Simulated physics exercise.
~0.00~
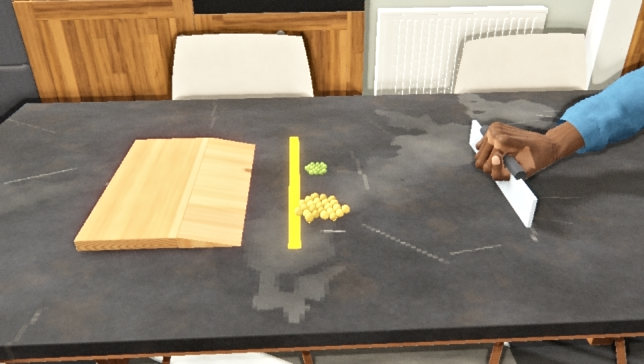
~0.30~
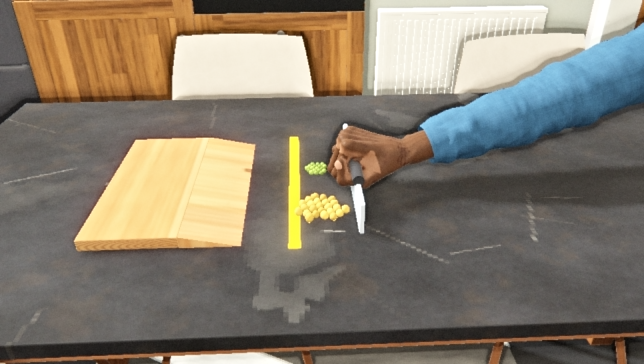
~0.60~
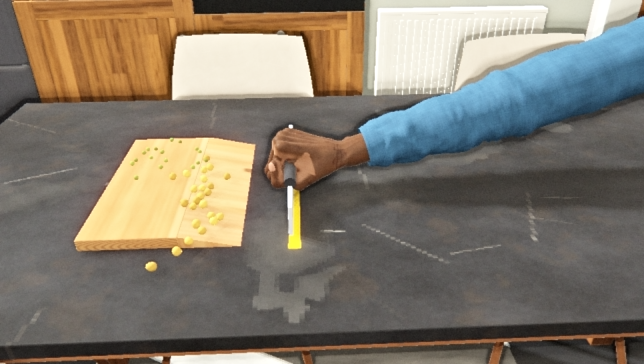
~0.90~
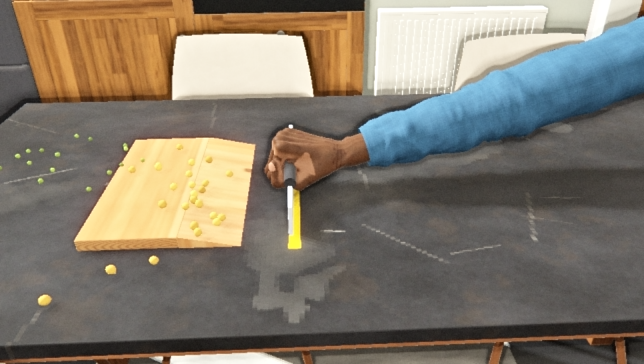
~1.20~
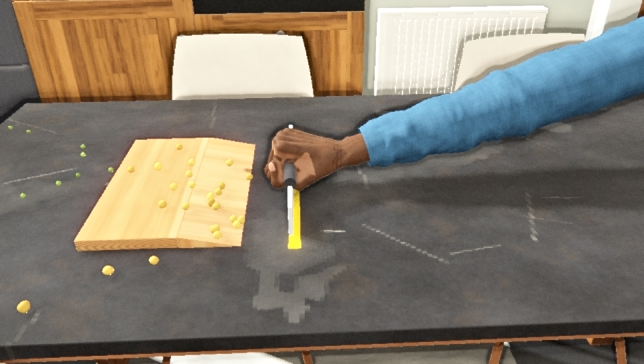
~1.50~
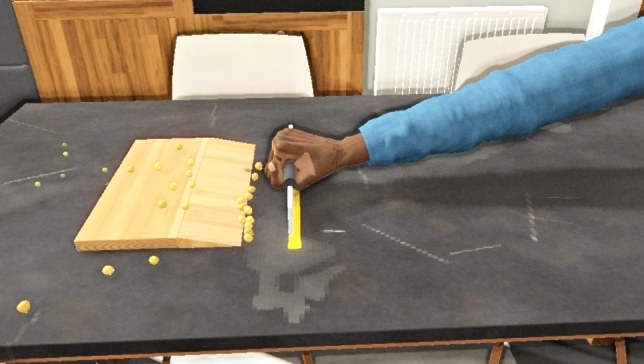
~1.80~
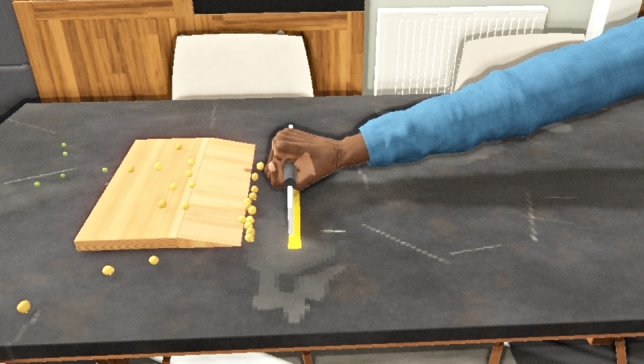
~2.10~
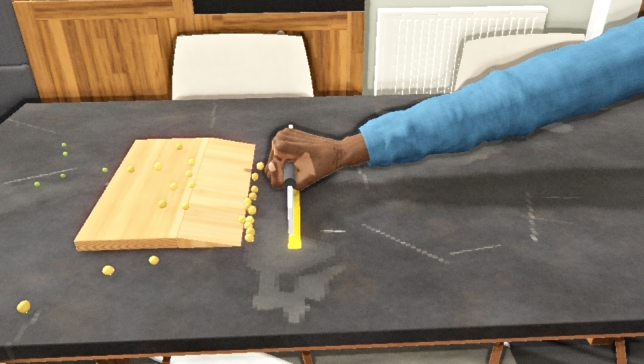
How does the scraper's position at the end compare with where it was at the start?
At the start the scraper is over on the right side of the table, well away from the tape. By the end it has moved left and is held still at the yellow tape in front of the wooden ramp.
